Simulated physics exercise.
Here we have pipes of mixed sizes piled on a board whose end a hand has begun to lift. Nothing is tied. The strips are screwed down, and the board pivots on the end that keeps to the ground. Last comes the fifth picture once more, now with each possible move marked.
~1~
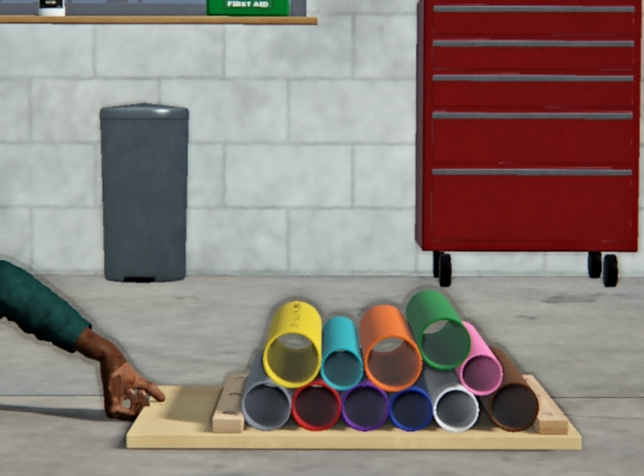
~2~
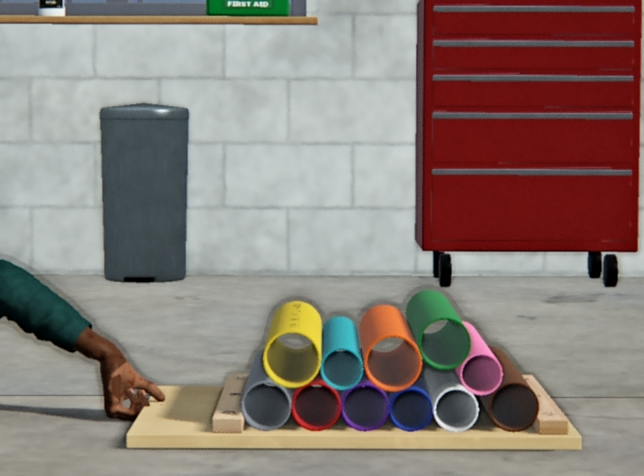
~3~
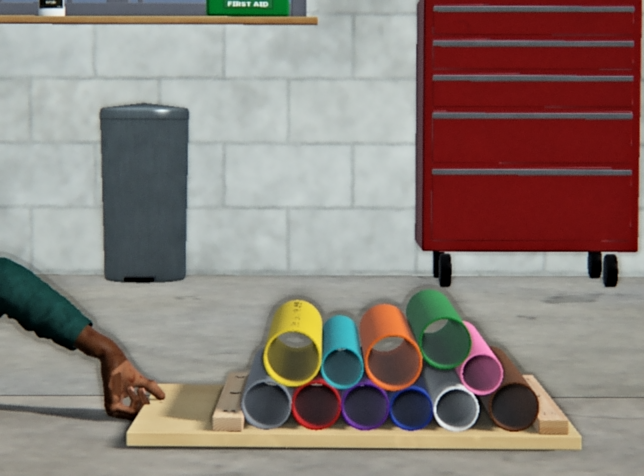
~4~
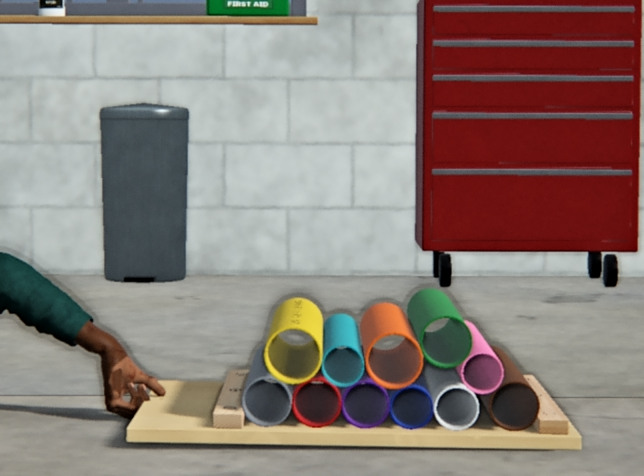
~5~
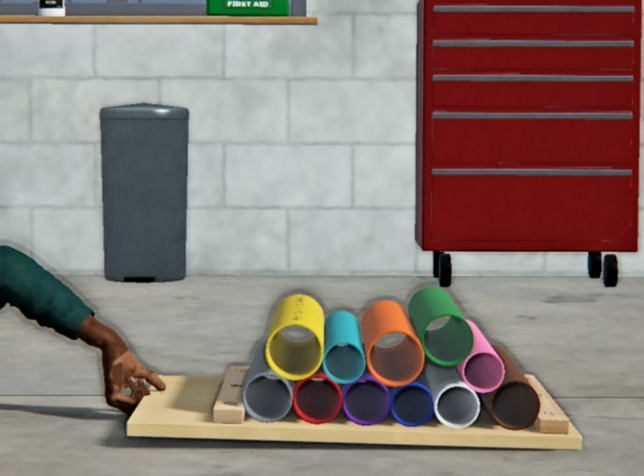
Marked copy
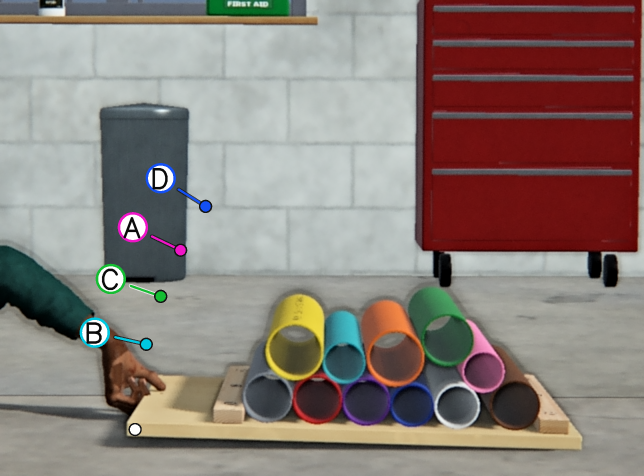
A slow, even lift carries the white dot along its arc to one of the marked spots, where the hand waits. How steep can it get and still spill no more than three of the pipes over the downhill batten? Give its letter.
Up to A.
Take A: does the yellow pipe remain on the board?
The yellow pipe: Yes.
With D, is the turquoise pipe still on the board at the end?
No, with D.
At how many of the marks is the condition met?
Three of the four.
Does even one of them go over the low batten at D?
At D: Yes.
On the marked copy, A at (181, 250); B at (146, 344); C at (161, 296); D at (206, 207); the white dot at (135, 430).
With A. Early on, board at 16°.
Further on, board at 26°.
At the end, board at 26°, three over the low batten (orange, pink, green).
As for the rest, B none over the low batten; C none over the low batten; D seven over the low batten.
